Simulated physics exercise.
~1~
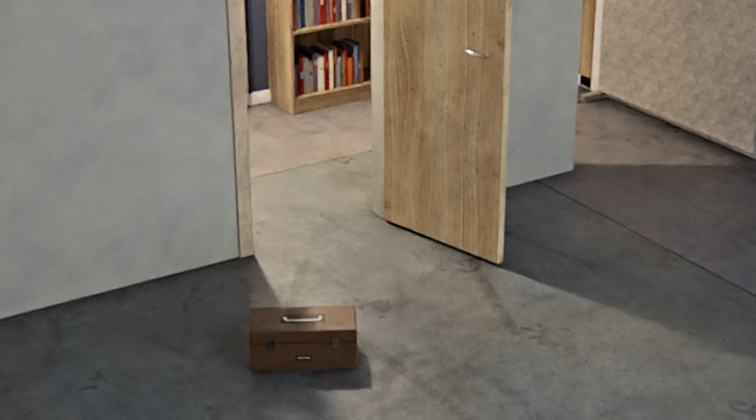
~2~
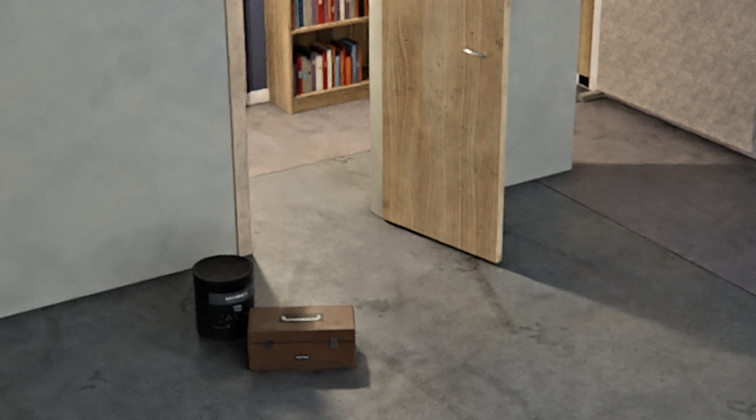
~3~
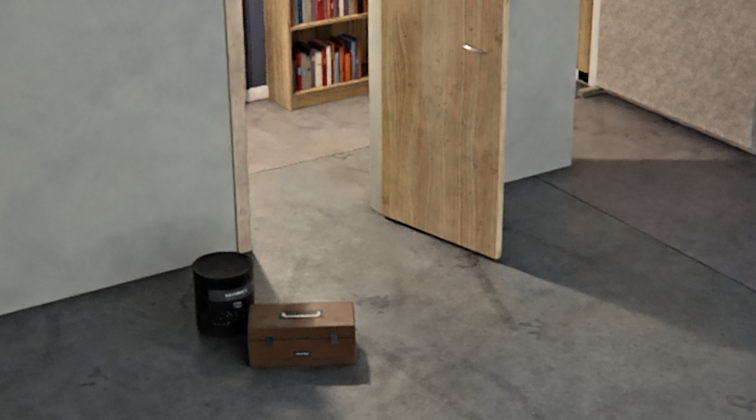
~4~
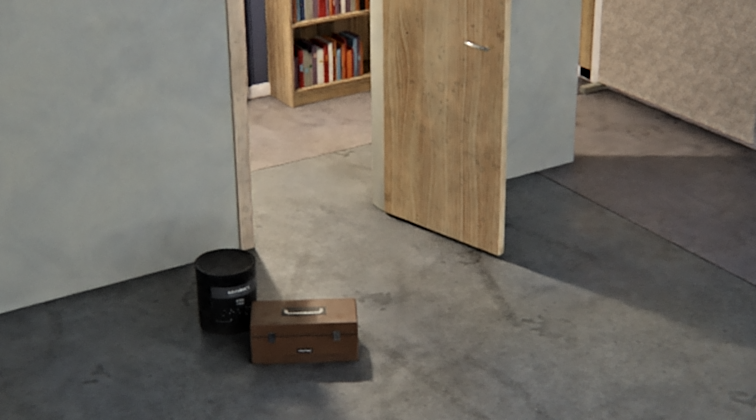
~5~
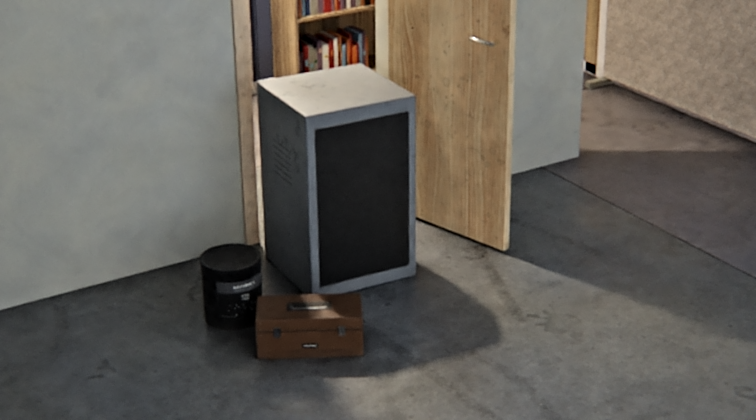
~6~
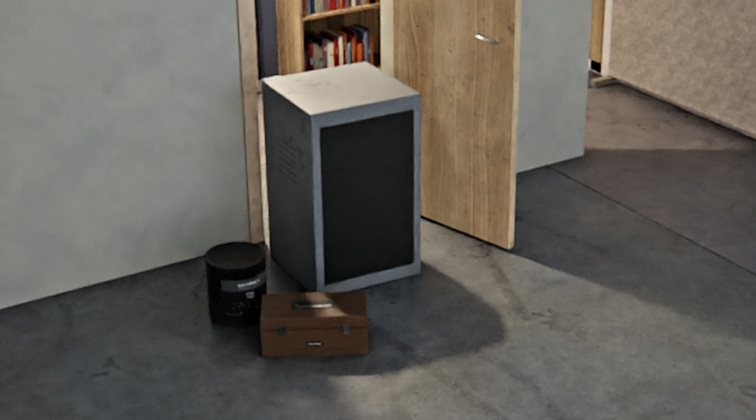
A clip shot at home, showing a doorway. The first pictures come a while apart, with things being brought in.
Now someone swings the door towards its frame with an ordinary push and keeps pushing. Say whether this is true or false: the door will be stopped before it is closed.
True, it is stopped before closing.
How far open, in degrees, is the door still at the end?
Close to 65 degrees, I'd say.
Then, 0.50 s later than the last frame, open by 94°.
Then, 0.70 s later than the last frame, open by 85°.
Then, 1.00 s later than the last frame, open by 69°.
When it is over, open by 67°; all 3 as before. End places, in pixels of the last picture, grey appliance near (342, 178).
